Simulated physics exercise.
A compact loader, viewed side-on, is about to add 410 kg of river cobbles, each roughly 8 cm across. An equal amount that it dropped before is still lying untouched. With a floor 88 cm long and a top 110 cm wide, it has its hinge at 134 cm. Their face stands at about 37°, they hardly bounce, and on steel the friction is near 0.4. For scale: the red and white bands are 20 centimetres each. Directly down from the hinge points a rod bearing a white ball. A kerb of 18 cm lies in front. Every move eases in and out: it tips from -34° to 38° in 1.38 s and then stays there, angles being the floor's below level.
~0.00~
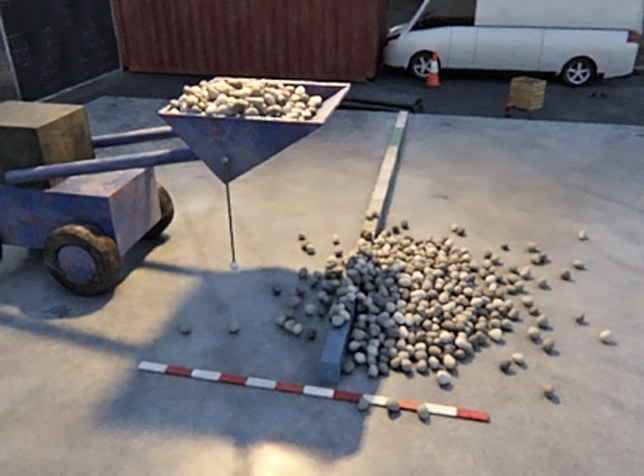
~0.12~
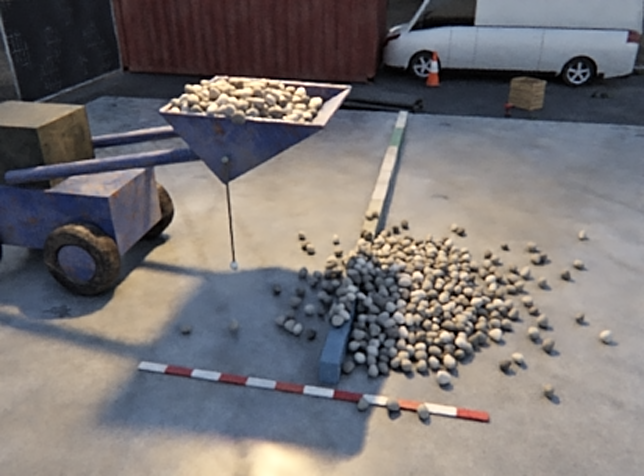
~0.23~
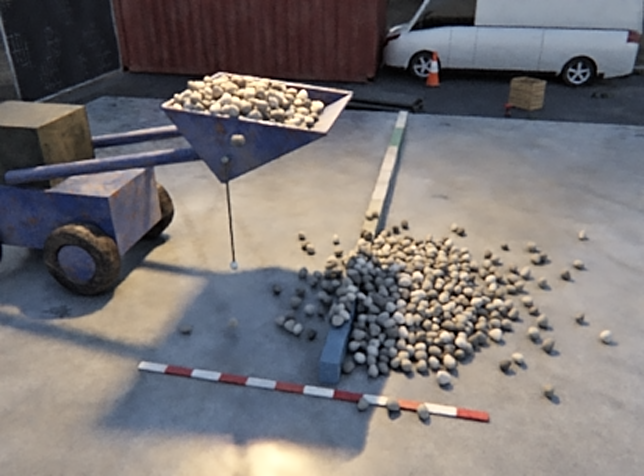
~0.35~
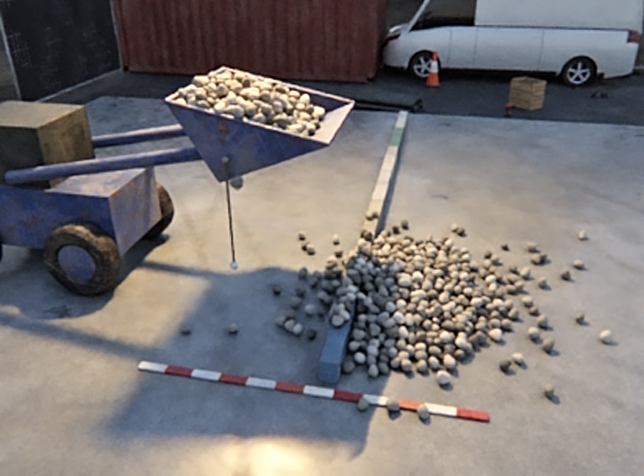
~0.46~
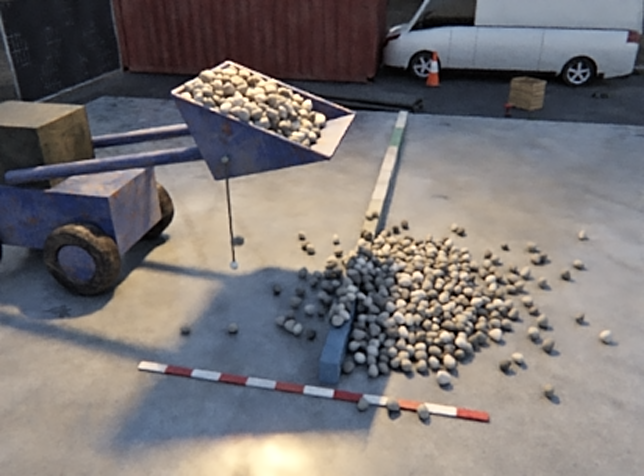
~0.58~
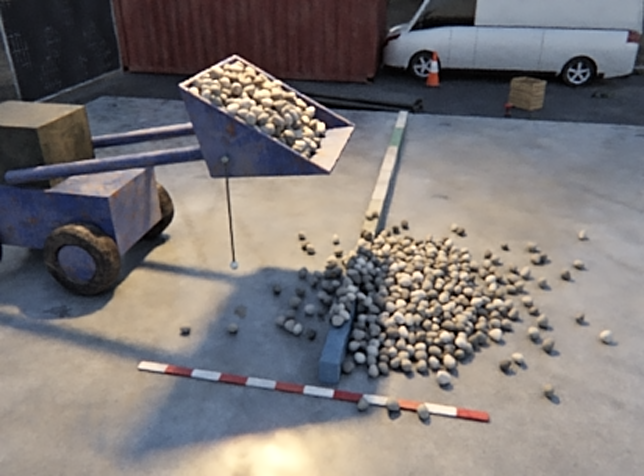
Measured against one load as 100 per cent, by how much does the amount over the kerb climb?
The amount climbs by some 51 per cent of a load.
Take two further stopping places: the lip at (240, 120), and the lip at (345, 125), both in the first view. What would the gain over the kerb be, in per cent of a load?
Near 0 in a hundred first, near 80 in a hundred second.
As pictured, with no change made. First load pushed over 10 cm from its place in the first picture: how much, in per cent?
Estimate: 10 %, roughly.
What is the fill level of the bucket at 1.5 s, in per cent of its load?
Close to 40 in a hundred.
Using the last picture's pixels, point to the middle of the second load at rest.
Roughly at (363, 275) in the last picture.
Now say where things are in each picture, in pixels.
In the first frame, the bucket is at -34°, its lip at (323, 124); the top of the load is at (241, 89). The earlier load is highest near (359, 262), 24 cm above ground level, 11 % on this side of the kerb, 90 % over the kerb.
The second frame shows lip at (324, 127), floor tilted -33°, highest stones at (238, 87); the stones move at 0.1 m/s on average.
The third frame shows lip at (326, 134), floor tilted -29°, highest stones at (234, 86); the stones move at 0.2 m/s on average.
The fourth frame shows lip at (329, 145), floor tilted -23°, highest stones at (223, 82); the stones move at 0.3 m/s on average.
In the fifth frame, the bucket is at -15°, its lip at (330, 159); the top of the load is at (227, 77); the stones move at 0.3 m/s on average.
In the sixth frame, the bucket is at -6°, its lip at (330, 174); the top of the load is at (232, 73); the stones move at 0.4 m/s on average.
After 1.0 s the floor is at 26°; in per cent of one load, 98 in the bucket, 13 on this side of the kerb, 90 over the kerb; the foremost stones are at (566, 275).
After 1.5 s the floor is at 38°; in per cent of one load, 42 in the bucket, 58 on this side of the kerb, 100 over the kerb; the foremost stones are at (566, 275).
After 1.8 s the floor is at 38°; in per cent of one load, 8 in the bucket, 66 on this side of the kerb, 127 over the kerb; the foremost stones are at (566, 275).
After 4.4 s the floor is at 38°; in per cent of one load, 0 in the bucket, 60 on this side of the kerb, 140 over the kerb; the foremost stones are at (580, 282). Net gain over the kerb, 51.
